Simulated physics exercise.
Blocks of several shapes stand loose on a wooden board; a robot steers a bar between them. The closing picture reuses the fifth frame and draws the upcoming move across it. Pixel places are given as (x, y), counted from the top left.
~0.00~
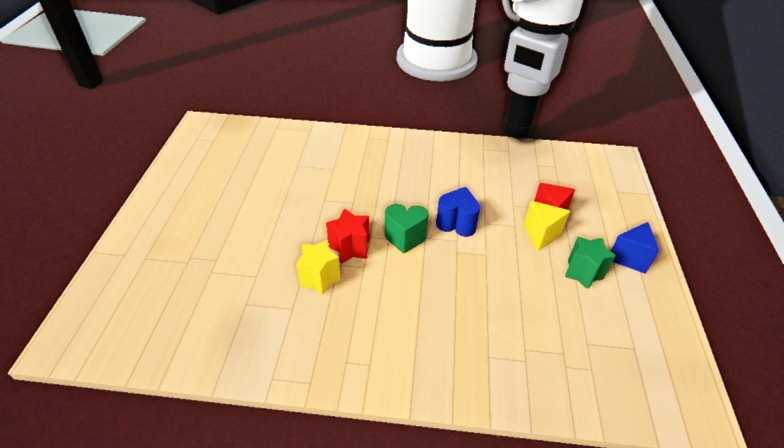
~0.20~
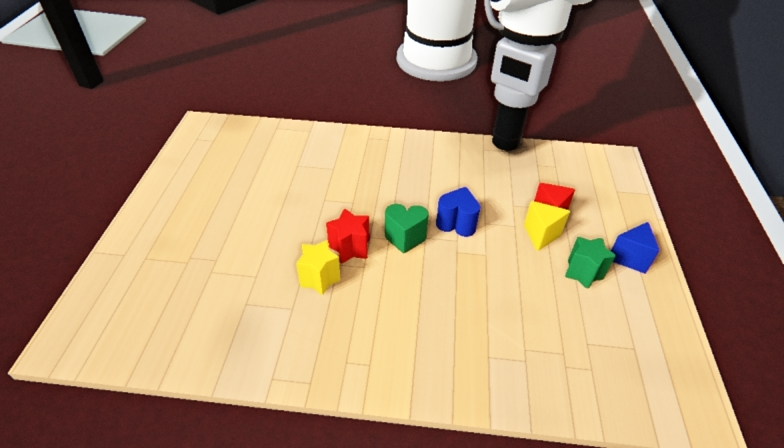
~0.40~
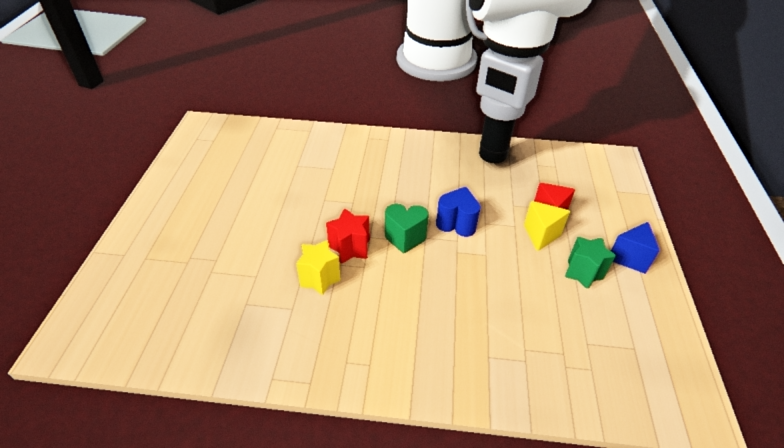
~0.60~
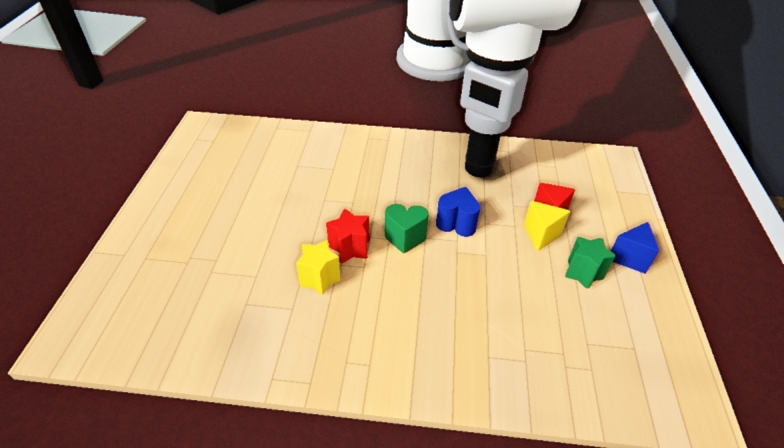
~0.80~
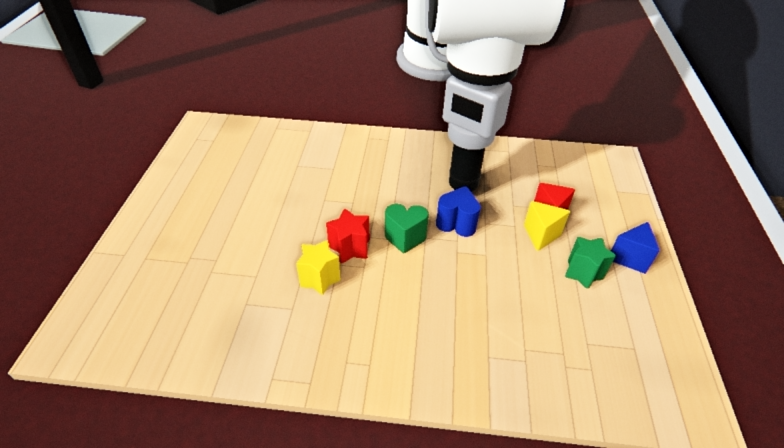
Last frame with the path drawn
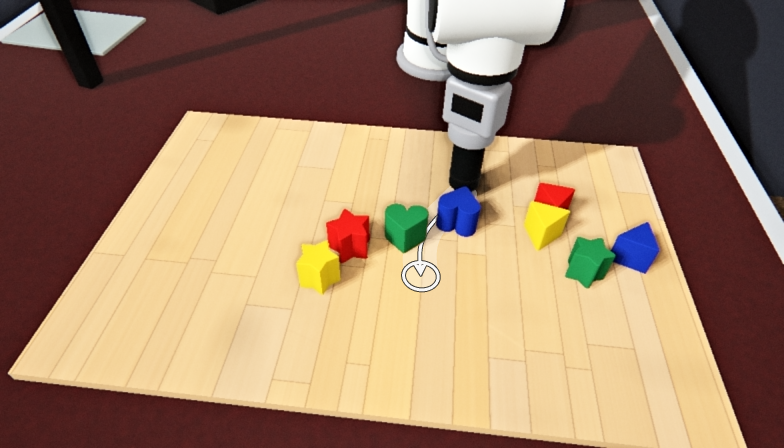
At the start, red, yellow, green and blue blocks of several shapes stand on a wooden board, with a robot arm's dark bar at the far edge. The bar then moves steadily toward the viewer and to the left, ending right behind the blue heart-shaped block, while the blocks stay still.
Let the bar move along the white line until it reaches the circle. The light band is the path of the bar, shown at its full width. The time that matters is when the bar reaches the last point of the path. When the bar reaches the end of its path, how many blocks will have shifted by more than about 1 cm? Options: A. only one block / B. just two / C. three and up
The answer is B.
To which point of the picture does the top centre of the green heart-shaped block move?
It sits at (387, 234).
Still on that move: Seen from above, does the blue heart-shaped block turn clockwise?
No, it doesn't check out.
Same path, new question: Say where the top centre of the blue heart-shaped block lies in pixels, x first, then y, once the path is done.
Expect it around (461, 218).
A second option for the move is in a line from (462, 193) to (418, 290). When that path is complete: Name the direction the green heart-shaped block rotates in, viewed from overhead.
It makes a clockwise turn.
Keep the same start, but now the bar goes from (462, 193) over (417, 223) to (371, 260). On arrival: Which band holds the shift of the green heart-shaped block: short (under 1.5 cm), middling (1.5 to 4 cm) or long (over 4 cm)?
Answer: More than 4 cm.
The line goes from (462, 193) over (440, 215) and (422, 242) to (421, 276).
What follows on the original path. One third of the way, bar (441, 206); blue heart-shaped block (460, 212).
Two thirds of the way, bar (423, 233); green heart-shaped block (389, 225), turned 40° clockwise; blue heart-shaped block (461, 218), turned 35° anticlockwise.
At the end, bar (422, 267); red star block unmoved; green heart-shaped block (387, 234), turned 80° clockwise; blue heart-shaped block (461, 218), turned 35° anticlockwise.
